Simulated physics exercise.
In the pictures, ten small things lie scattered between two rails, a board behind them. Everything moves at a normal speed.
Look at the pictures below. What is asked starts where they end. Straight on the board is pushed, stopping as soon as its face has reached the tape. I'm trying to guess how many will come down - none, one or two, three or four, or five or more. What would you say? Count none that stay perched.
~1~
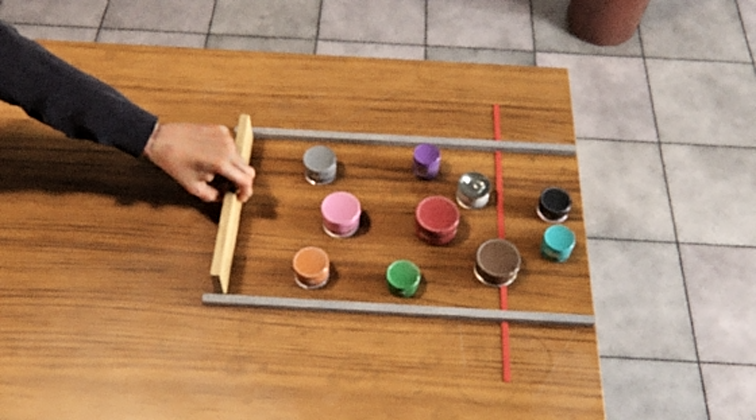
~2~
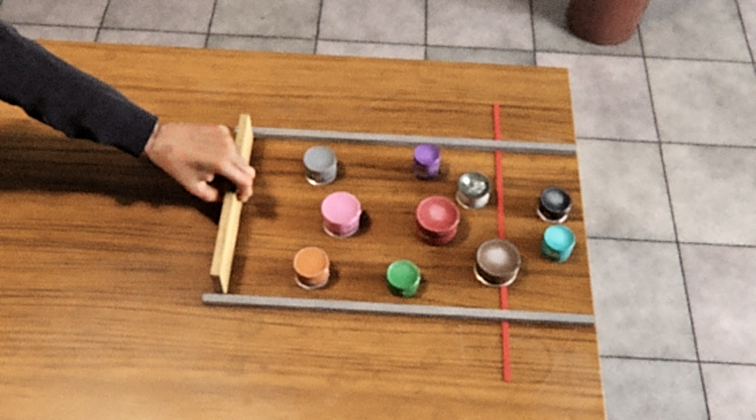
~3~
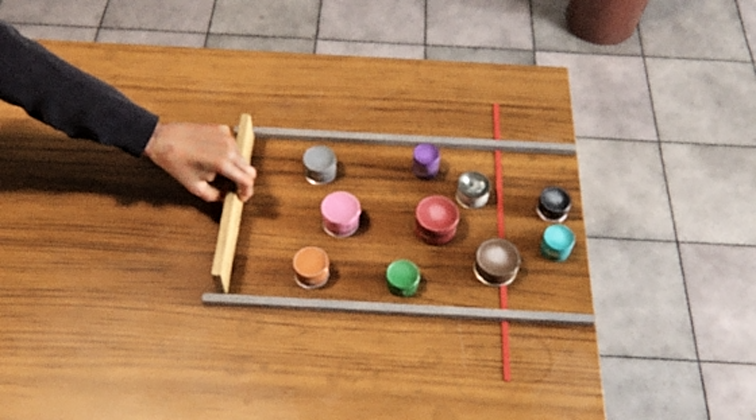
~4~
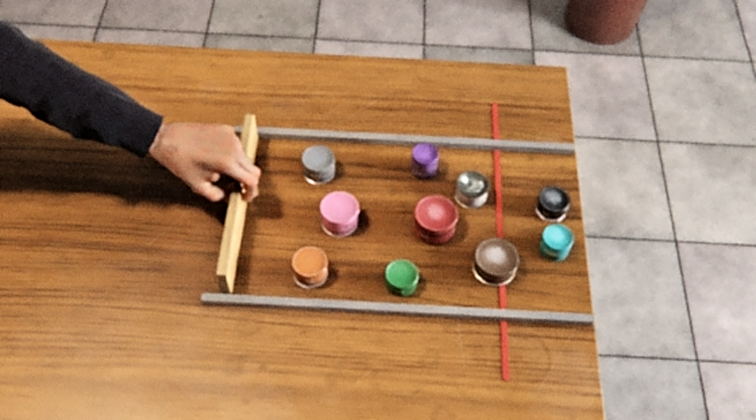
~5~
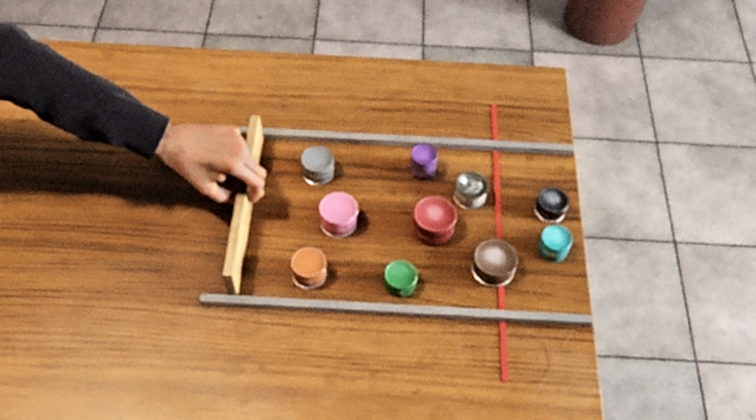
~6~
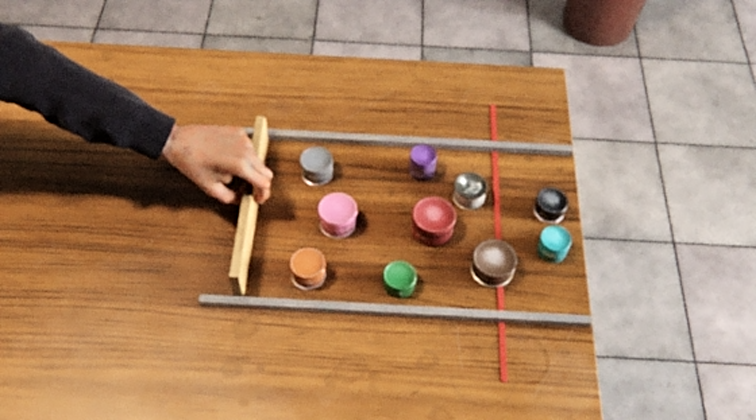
I would say none.
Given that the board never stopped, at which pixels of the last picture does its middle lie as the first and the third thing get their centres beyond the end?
At (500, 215) for the first, at (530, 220) for the third.
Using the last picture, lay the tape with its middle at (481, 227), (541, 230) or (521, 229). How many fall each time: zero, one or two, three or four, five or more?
In order: Not one, more than four, just one or two.
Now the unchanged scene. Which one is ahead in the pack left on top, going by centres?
Turquoise tub ends nearest.
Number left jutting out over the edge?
Counting them gives 1.
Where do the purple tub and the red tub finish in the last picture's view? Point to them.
First object about (509, 155); second object about (558, 226).
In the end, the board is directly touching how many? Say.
It's 4 of them.
A little later, none off yet; black tin at rest near (551, 206); turquoise tub at rest near (554, 244); brown pot at rest near (494, 263).
When it is over, the number that fall off is zero.
